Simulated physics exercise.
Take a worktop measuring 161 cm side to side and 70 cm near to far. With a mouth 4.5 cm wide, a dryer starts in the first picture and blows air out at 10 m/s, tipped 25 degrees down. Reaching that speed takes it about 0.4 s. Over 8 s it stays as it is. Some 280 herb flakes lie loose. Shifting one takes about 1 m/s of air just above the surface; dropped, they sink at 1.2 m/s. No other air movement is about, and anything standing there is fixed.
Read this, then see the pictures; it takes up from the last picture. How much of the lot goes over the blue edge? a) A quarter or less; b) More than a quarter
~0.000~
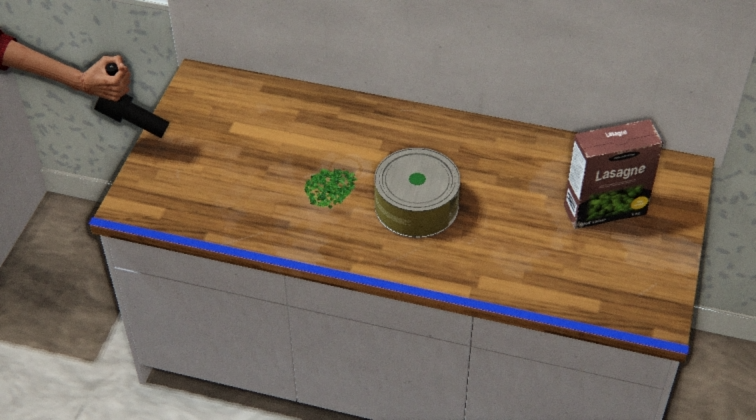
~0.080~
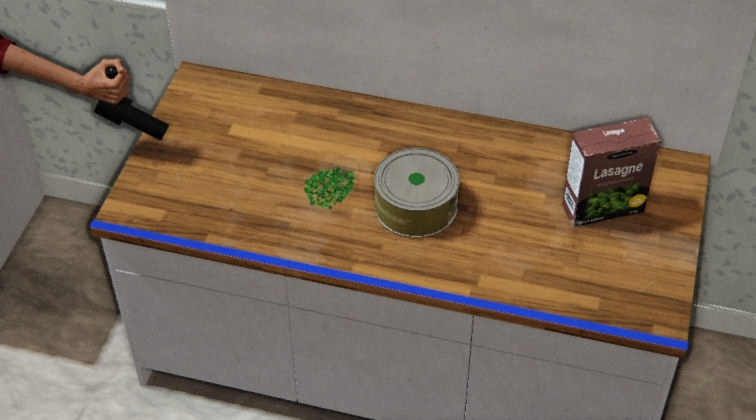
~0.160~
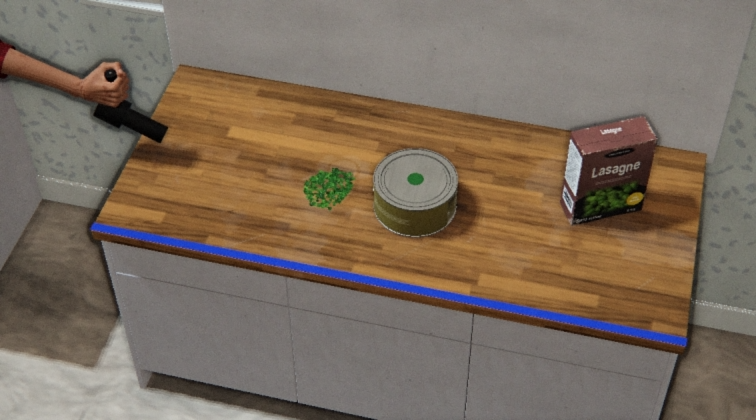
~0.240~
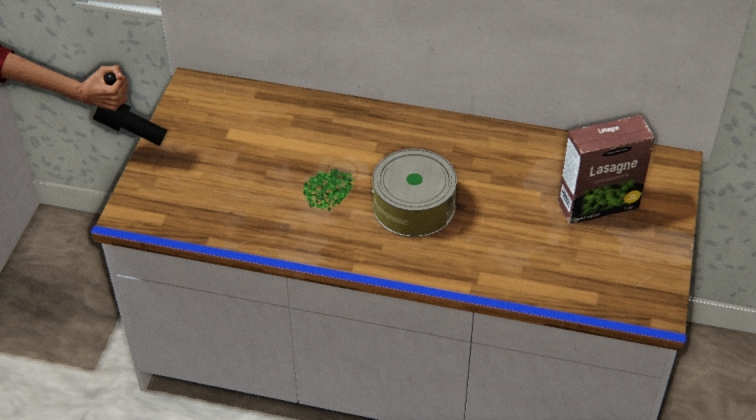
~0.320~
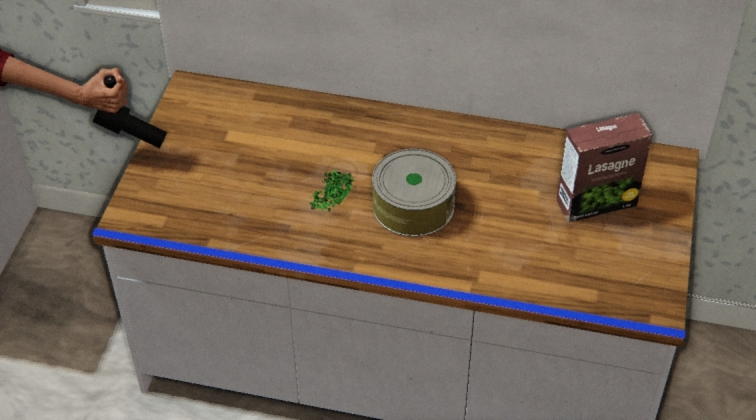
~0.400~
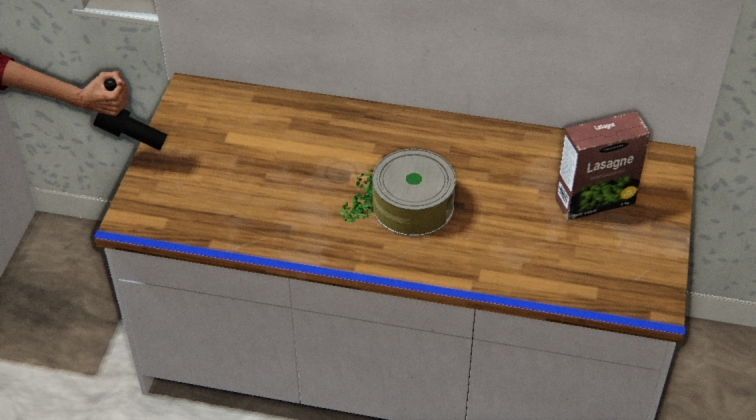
b.
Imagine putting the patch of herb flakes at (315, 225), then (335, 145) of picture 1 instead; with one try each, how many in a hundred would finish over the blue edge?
In that order: 90 %, 0 %.
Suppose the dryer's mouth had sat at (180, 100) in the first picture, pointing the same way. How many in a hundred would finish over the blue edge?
Estimate: About 90 %.
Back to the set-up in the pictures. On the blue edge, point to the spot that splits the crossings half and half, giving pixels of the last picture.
(502, 305).
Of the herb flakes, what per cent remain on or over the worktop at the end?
My guess is near 1 per cent.
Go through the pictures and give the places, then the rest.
In the first picture, the middle of the herb flakes is near (329, 187), none has stirred yet and the mouth of the dryer is at (166, 130).
In the second picture, the middle of the herb flakes is near (328, 186), none has stirred yet and the blue edge is centred on (376, 286).
In the third picture, the middle of the herb flakes is near (327, 187), none has stirred yet, the top of a large tin is at (416, 179) and the top of a carton is at (614, 135).
In the fourth picture, the middle of the herb flakes is near (327, 188) and none has stirred yet.
In the fifth picture, the middle of the herb flakes is near (333, 191), the farthest in sight from the dryer is at (352, 180) and about 30 % have left their places.
In the sixth picture, the middle of the herb flakes is near (368, 197), the farthest in sight from the dryer is at (370, 214) and all have left their places.
After 1.6 s, 47 % are over the blue edge; the middle of those still in play is near (627, 159); 41 % have settled or left.
After 2.6 s, 52 % are over the blue edge; 88 % have settled or left.
After 4.4 s, 55 % are over the blue edge; 99 % have settled or left.
After 8.0 s, at the end, 55 % are over the blue edge.
